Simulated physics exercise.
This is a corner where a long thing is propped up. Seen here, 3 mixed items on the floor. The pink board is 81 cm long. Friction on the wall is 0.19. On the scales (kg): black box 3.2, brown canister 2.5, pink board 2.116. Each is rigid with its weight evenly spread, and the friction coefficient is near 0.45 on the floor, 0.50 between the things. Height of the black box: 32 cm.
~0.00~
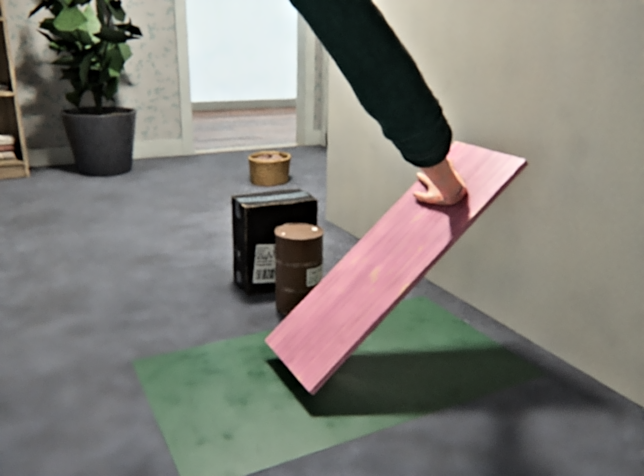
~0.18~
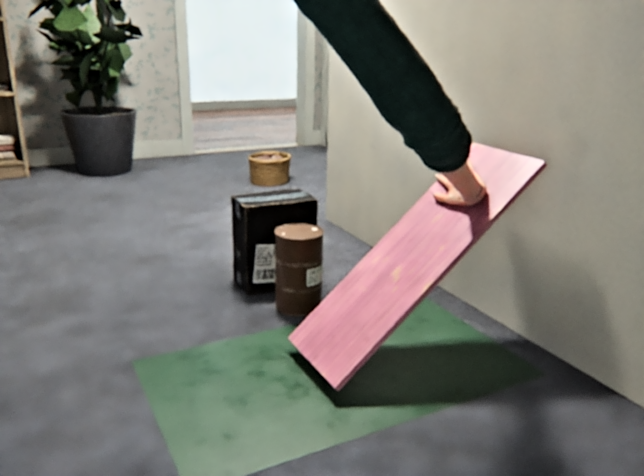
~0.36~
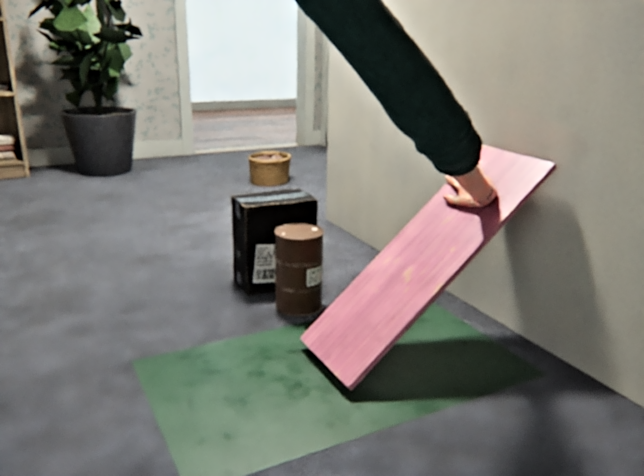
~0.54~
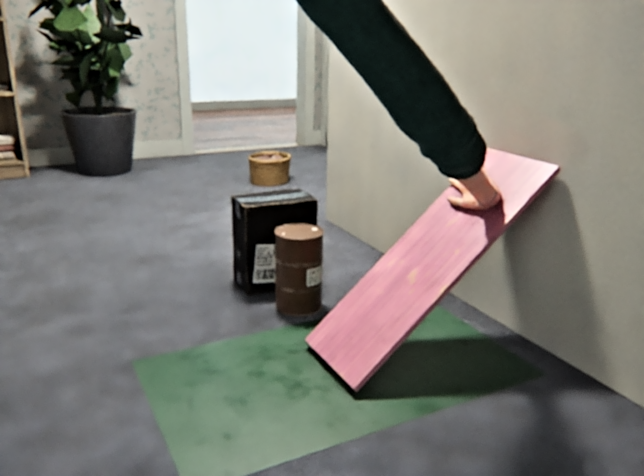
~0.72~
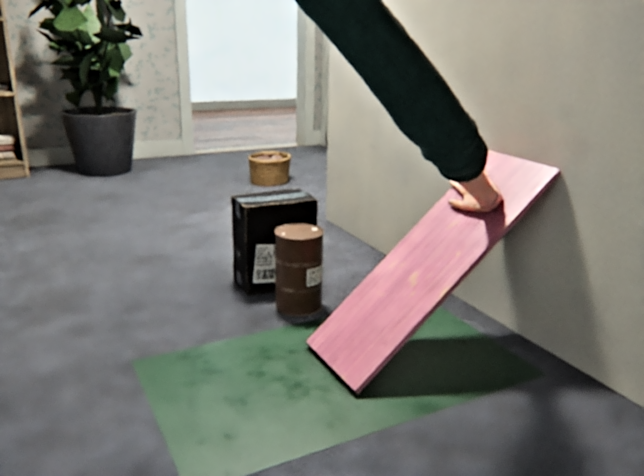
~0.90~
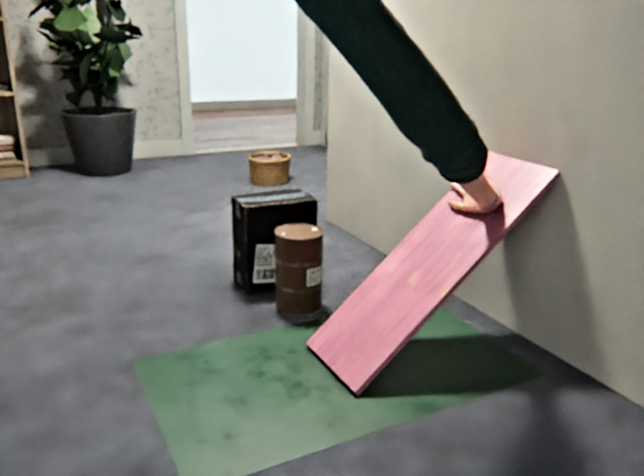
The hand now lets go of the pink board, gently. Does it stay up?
In the end the board gives way.
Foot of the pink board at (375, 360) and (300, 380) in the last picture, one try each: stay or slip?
First try: It stays up; second try: It slides down.
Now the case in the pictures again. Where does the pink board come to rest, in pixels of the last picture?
Near (393, 350).
After 1.30 s, pink board 9° lower than it was left near (417, 281).
After 1.40 s, pink board 19° lower than it was left near (406, 304).
After 1.50 s, pink board 38° lower than it was left near (394, 346).
In the end (2.2 s), toppled on the floor, pink board; the other 2 under 10 cm from the start. At the end, from the last picture's camera, pink board near (393, 350). The board slides down.
